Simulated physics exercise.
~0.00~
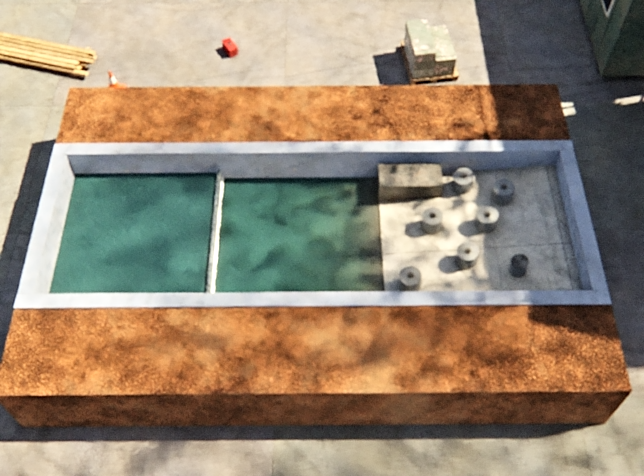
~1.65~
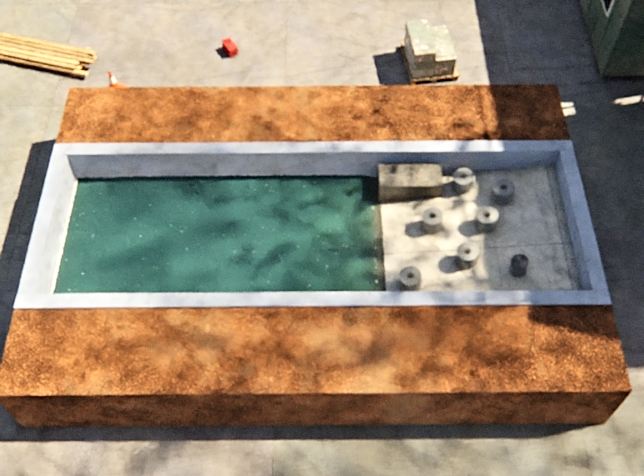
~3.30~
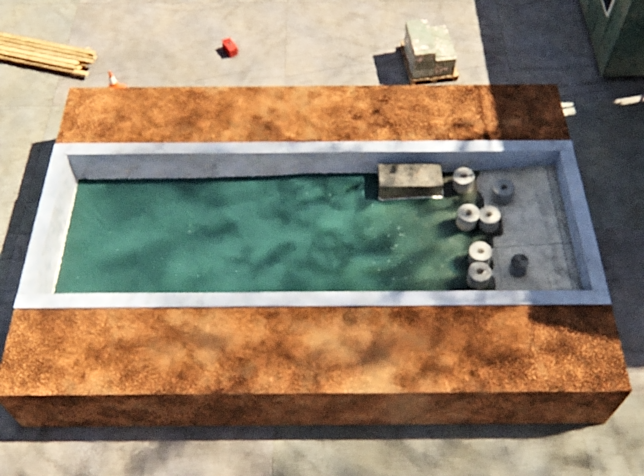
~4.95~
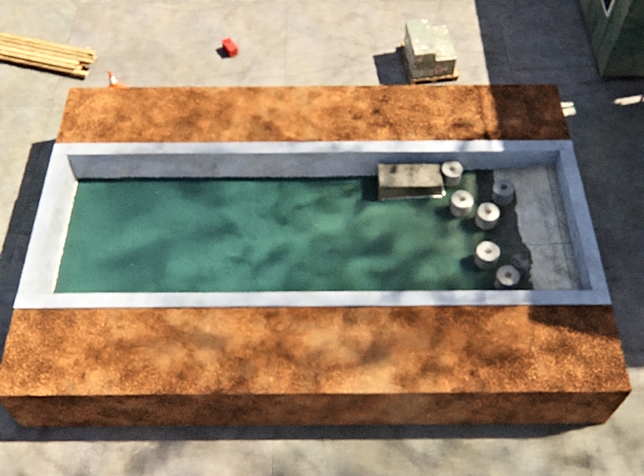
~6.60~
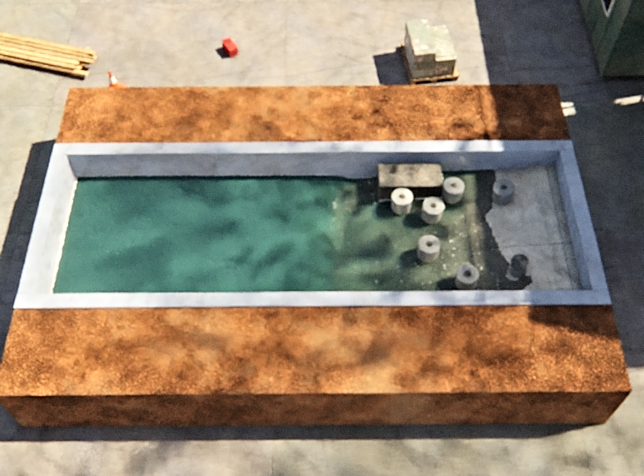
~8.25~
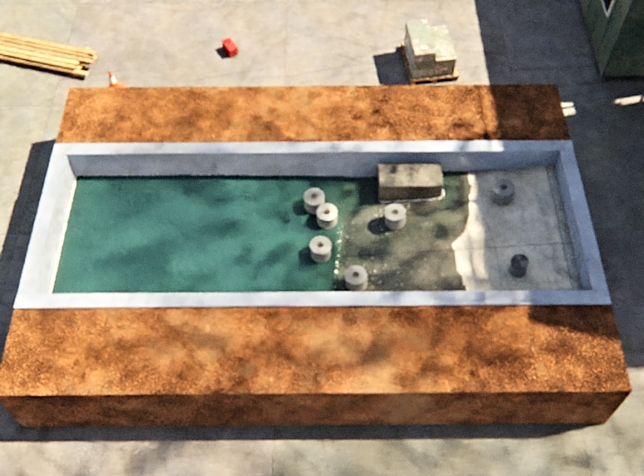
Green water surges right up a ramp, then slides back, carrying five round tubs left.
